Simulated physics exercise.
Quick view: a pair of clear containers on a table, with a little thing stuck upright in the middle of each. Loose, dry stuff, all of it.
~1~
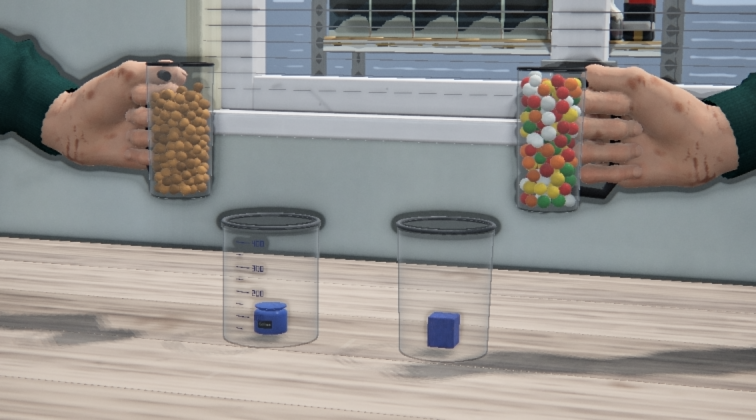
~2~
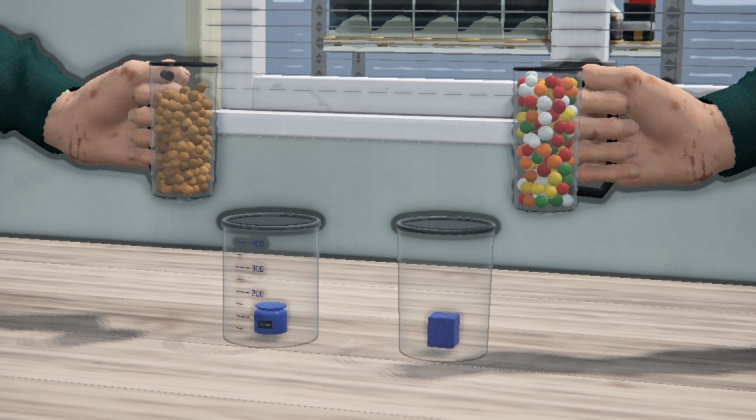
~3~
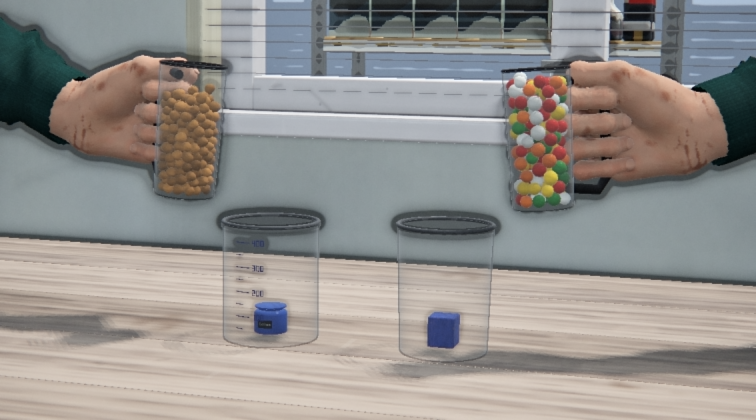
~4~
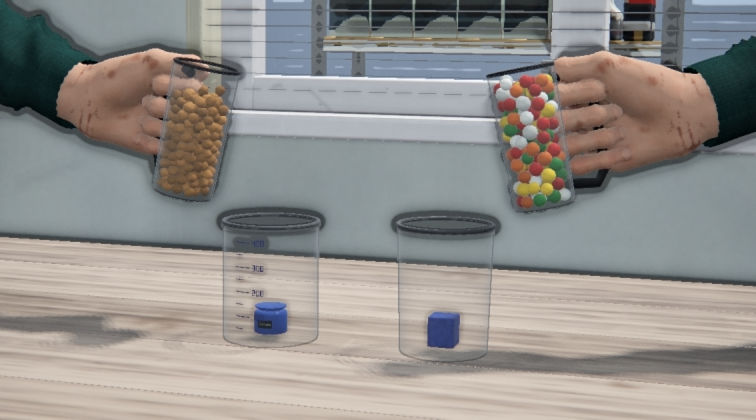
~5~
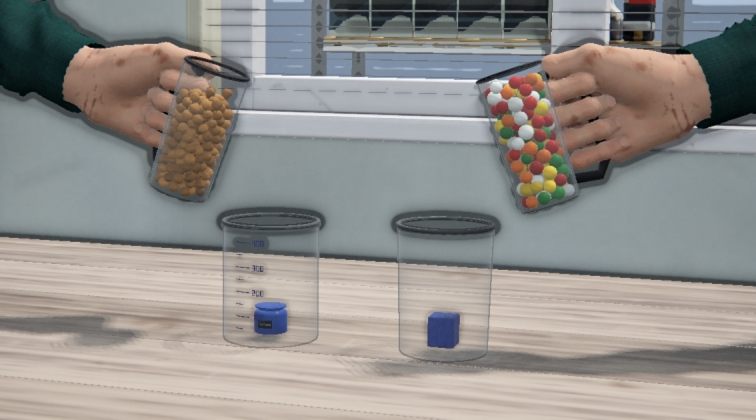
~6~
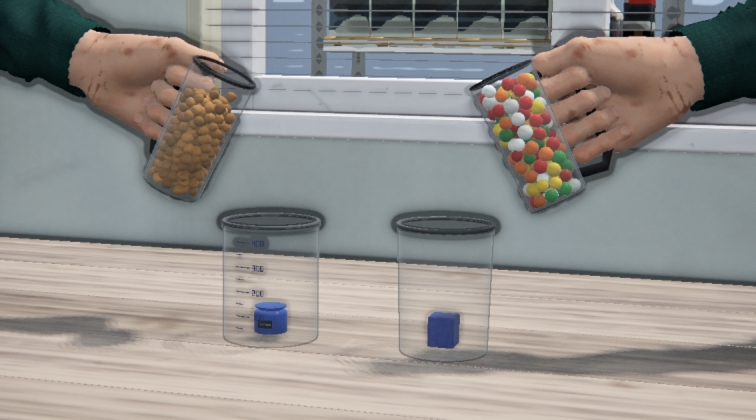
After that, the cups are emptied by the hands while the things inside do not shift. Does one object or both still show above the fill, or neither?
Left: Hidden; right: Hidden.
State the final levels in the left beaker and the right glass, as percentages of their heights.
Estimates: Left some 45; right some 50.
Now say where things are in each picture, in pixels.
Small canister in the left beaker (271, 318), a quarter of its height or less; left cup (180, 129), three quarters full of roasted chickpeas; small block in the right glass (444, 330), a quarter of its height or less; right cup (550, 139), nearly full of round plastic beads, in the first frame.
Left cup (183, 130), upright; right cup (546, 139), upright, in the second frame.
Left cup (189, 130), tipped 5°; right cup (540, 139), tipped 5°, in the third frame.
Left cup (195, 130), tipped 12°; right cup (533, 138), tipped 12°, in the fourth frame.
Left cup (197, 130), tipped 19°; right cup (530, 138), tipped 19°, in the fifth frame.
Small canister in the left beaker (271, 318); left cup (197, 130), tipped 27°; small block in the right glass (444, 330); right cup (530, 138), tipped 27°, in the sixth frame.
Then, 0.72 s later than the last frame, left beaker empty, all of its cupful still in the cup; right glass nearly empty, nearly all of its cupful still in the cup.
Then, 1.35 s later than the last frame, left beaker nearly empty, the larger part of its cupful still in the cup; right glass a quarter full, roughly half of its cupful still in the cup.
Then, 1.89 s later than the last frame, left beaker a third full, none of its cupful still in the cup; right glass a third full, none of its cupful still in the cup.
When it is over, left beaker half full (surface near (271, 279)), nothing beside it; right glass half full (surface near (445, 286)), nothing beside it; the left thing is covered; the right thing is covered.
